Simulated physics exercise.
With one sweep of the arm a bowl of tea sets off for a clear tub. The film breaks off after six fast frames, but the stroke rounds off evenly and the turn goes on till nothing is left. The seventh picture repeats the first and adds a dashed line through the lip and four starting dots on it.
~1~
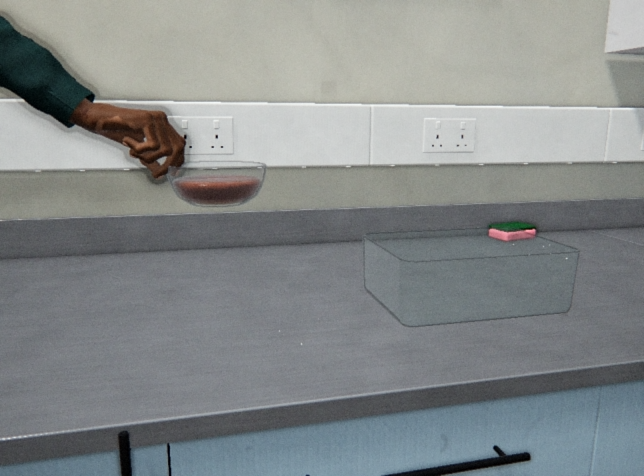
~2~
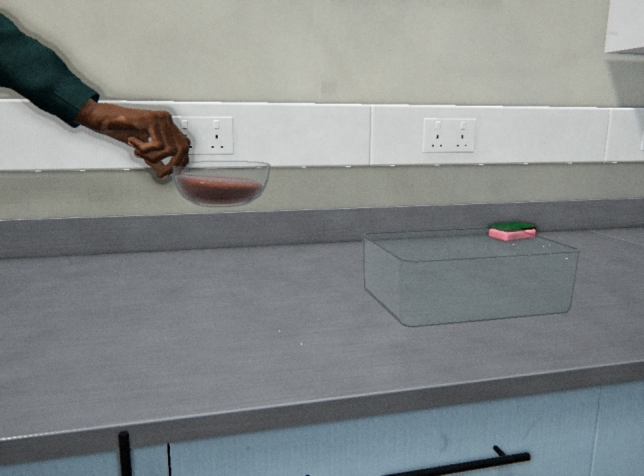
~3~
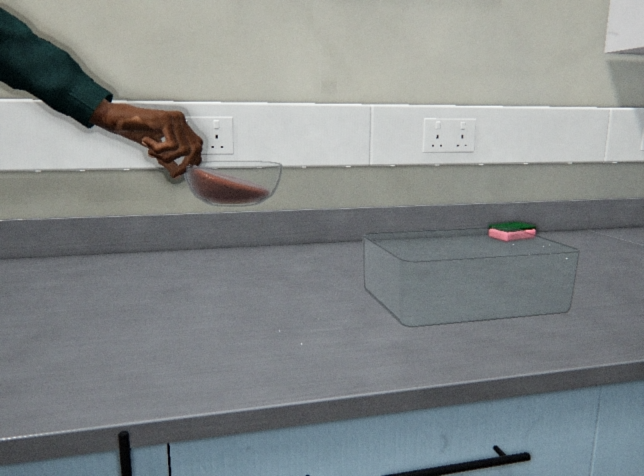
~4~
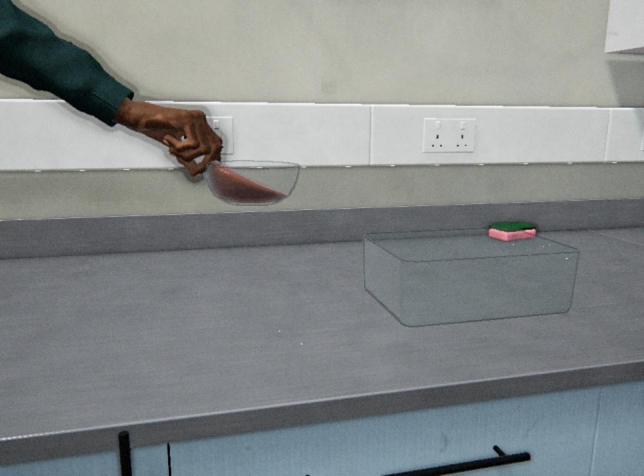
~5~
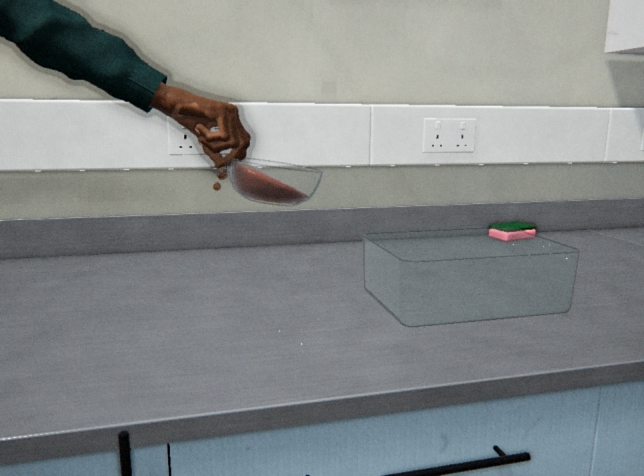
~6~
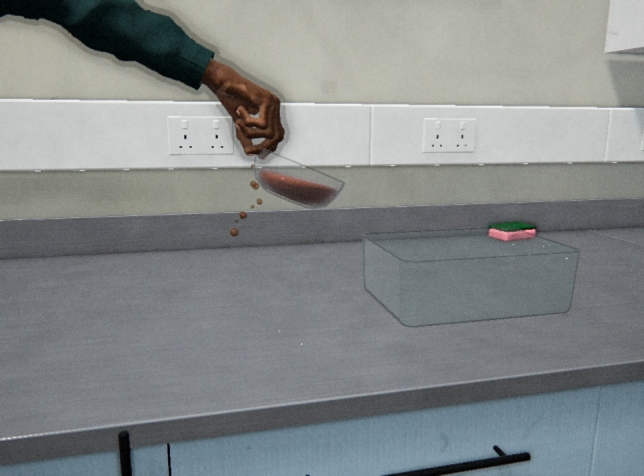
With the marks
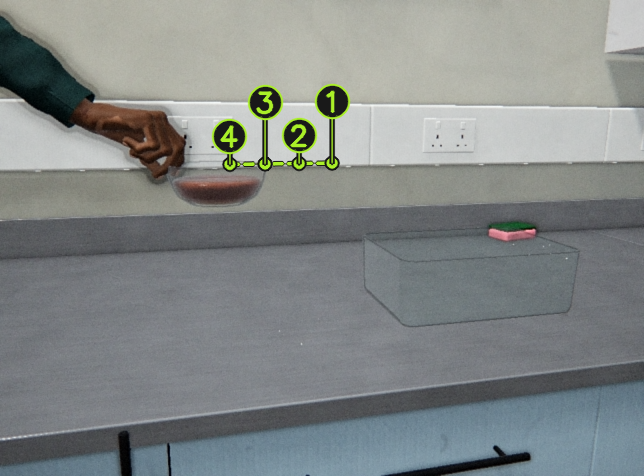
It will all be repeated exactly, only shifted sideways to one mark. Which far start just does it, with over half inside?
It is 4.
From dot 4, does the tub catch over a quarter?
Yes.
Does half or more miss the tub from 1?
No, that is safe.
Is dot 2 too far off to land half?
No.
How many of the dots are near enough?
All of them.
On the marked copy, 1 at (332, 163); 2 at (299, 163); 3 at (265, 164); 4 at (229, 164).
With 1, about 90 % lands in the tub, 5 % falls short and 6 % goes beside or beyond.
With 2, about 88 % lands in the tub, 3 % falls short and 9 % goes beside or beyond.
With 3, about 89 % lands in the tub, 6 % falls short and 5 % goes beside or beyond.
With 4, about 70 % lands in the tub, 26 % falls short and 4 % goes beside or beyond.
